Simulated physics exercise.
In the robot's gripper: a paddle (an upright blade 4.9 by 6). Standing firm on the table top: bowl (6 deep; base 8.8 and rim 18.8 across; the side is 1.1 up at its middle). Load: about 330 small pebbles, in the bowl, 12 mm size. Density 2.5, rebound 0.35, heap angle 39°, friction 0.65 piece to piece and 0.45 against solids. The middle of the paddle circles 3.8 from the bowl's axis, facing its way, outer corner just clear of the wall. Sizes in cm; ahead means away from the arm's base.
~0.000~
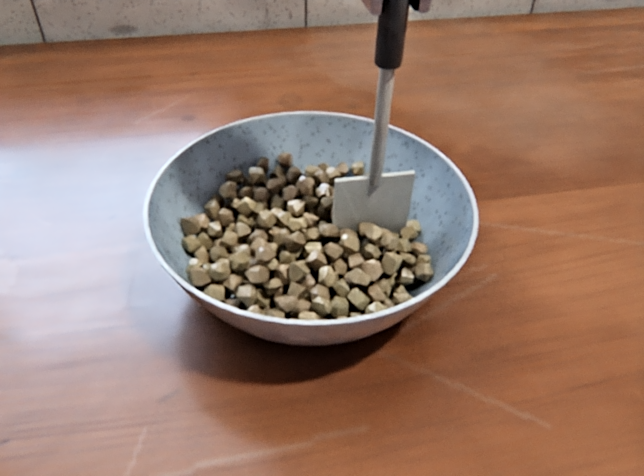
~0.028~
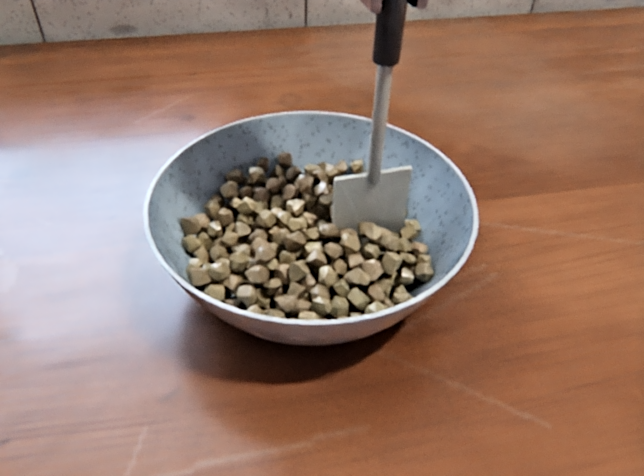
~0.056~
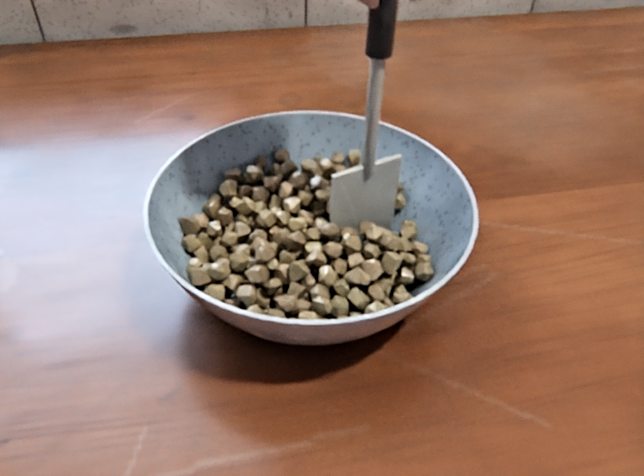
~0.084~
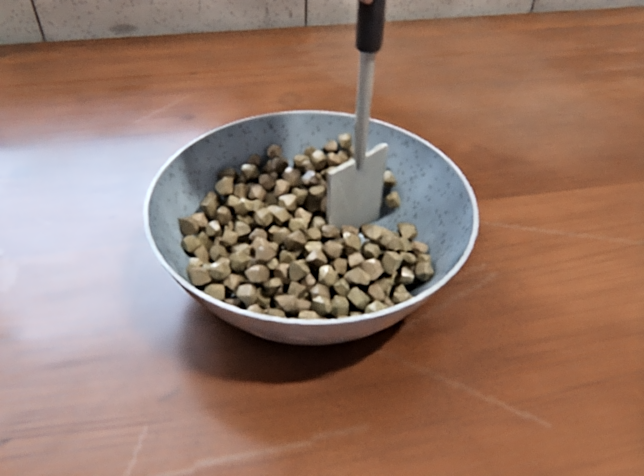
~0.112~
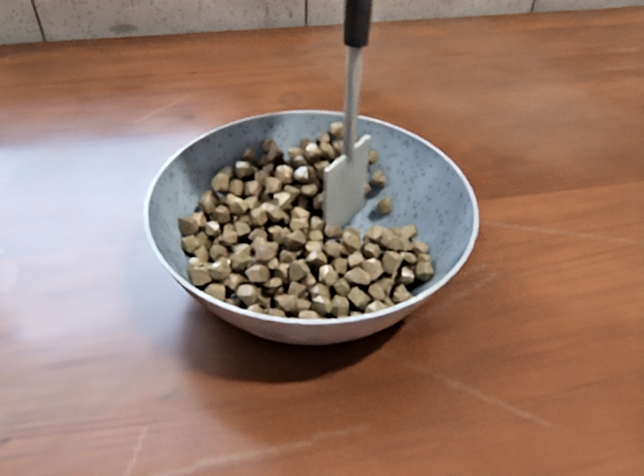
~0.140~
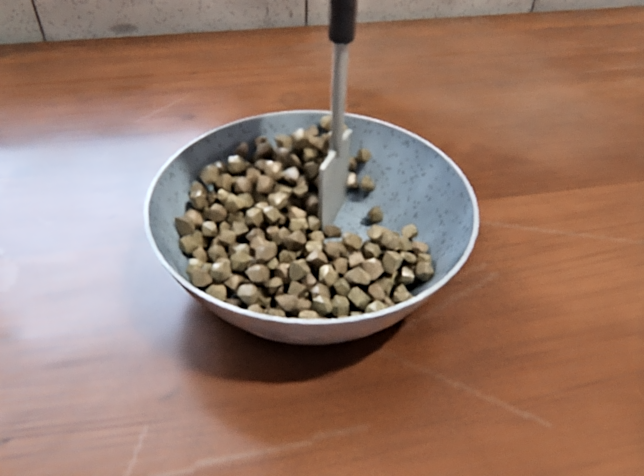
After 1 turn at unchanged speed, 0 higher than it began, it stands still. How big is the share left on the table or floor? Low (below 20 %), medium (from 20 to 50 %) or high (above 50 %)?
A low share, below 20 %, ends on the table or floor.
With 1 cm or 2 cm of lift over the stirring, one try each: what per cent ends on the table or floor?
About 10 and 10 per cent.
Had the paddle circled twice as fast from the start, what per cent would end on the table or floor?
In that case some 40 per cent.
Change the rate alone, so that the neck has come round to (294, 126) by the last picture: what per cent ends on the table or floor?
About 30 per cent.
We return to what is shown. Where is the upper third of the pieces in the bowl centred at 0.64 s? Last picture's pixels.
Near (415, 226).
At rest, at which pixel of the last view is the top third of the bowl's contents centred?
Around (360, 169).
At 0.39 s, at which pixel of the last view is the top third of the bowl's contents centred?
At about (220, 246).
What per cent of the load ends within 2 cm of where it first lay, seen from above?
Some 5 per cent.
By 0.39 s, 174° round, highest piece 8 above the table; 319 in the bowl, 5 on the table or floor, 9 in flight or on the tool.
By 0.64 s, 292° round, highest piece 9 above the table; 298 in the bowl, 27 on the table or floor, 8 in flight or on the tool.
By 0.97 s, 0° round, highest piece 7 above the table; 288 in the bowl, 45 on the table or floor.
By 1.67 s, 0° round, highest piece 7 above the table; 288 in the bowl, 45 on the table or floor.
Final count, 288 in the bowl, 45 on the table or floor. That is 14 % on the table or floor.
